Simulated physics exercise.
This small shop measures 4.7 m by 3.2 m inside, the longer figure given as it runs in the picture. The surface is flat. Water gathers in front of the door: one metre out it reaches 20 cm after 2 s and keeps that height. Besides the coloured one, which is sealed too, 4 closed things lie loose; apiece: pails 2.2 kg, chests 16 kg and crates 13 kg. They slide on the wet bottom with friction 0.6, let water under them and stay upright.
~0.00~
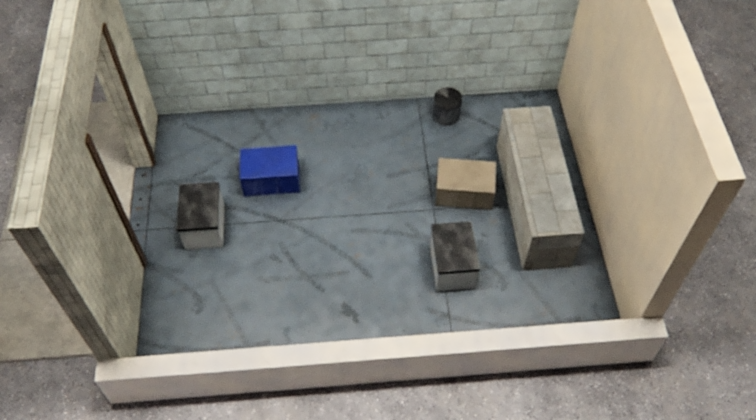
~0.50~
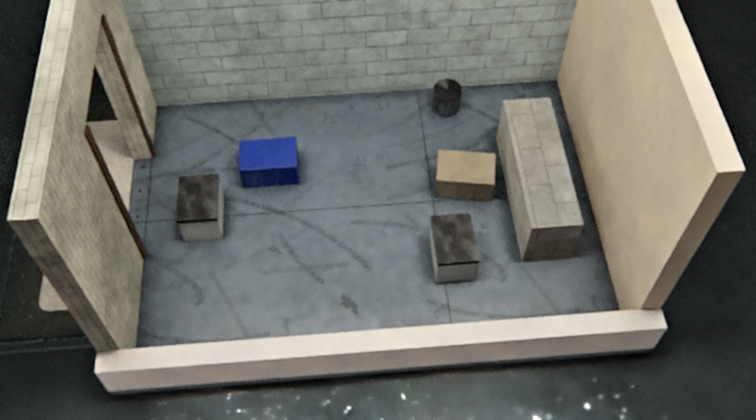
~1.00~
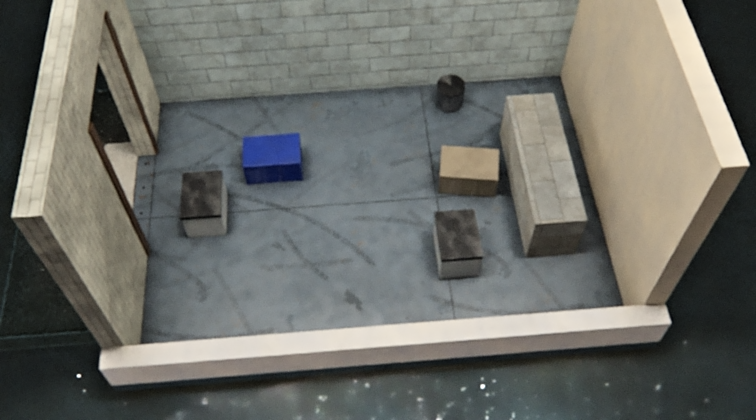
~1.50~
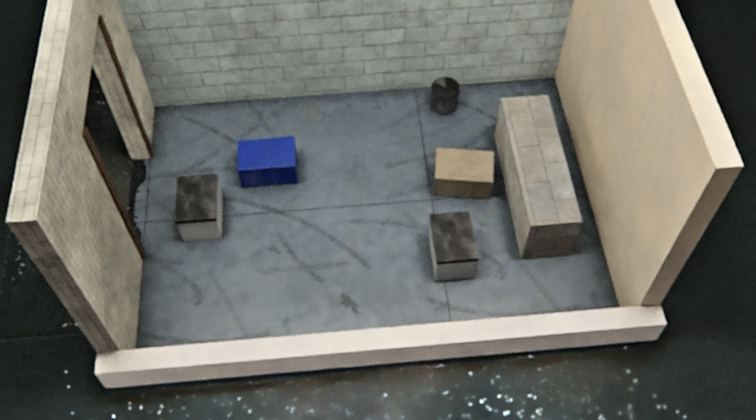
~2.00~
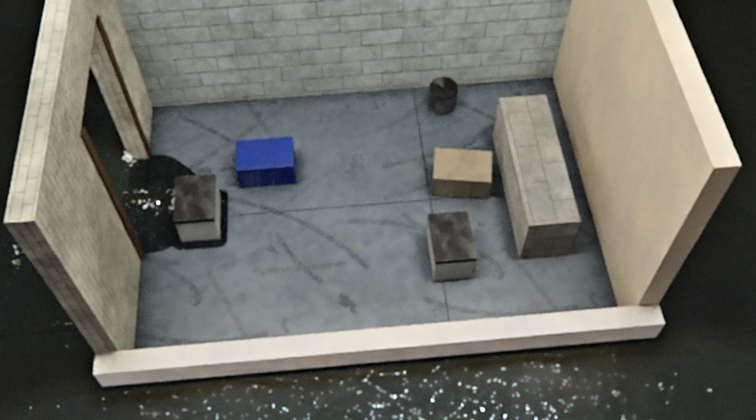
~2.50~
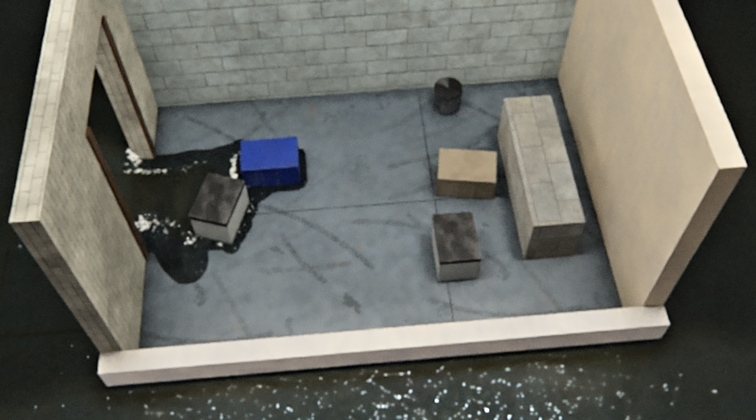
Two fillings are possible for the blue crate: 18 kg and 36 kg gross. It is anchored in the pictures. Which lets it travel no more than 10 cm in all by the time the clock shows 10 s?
I expect that only the higher weight holds it.
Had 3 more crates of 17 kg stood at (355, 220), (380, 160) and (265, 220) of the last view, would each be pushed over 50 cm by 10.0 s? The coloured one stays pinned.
In that order: Past it, under, over.
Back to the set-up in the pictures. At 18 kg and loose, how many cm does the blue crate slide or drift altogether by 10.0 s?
Some 120 cm in all.
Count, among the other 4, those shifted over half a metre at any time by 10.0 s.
That makes 3.
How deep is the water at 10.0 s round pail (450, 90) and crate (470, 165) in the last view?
About 15 and 12 cm.
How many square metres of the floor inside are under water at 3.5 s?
Roughly 5.5 m2.
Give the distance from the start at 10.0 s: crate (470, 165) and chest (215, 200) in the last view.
In turn: 100 cm, 300 cm.
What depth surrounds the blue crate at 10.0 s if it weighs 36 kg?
Roughly 7 cm.
After 3.5 s the blue crate would be 36 cm from its start with 18 kg and 0 cm from its start with 36 kg; 6 cm of water round it then.
After 4.5 s the blue crate would be 70 cm from its start with 18 kg and 0 cm from its start with 36 kg; 4 cm of water round it then.
After 7.0 s the blue crate would be 76 cm from its start with 18 kg and 0 cm from its start with 36 kg; 5 cm of water round it then.
After 10.0 s the blue crate would be 115 cm from its start with 18 kg and 0 cm from its start with 36 kg; 7 cm of water round it then.
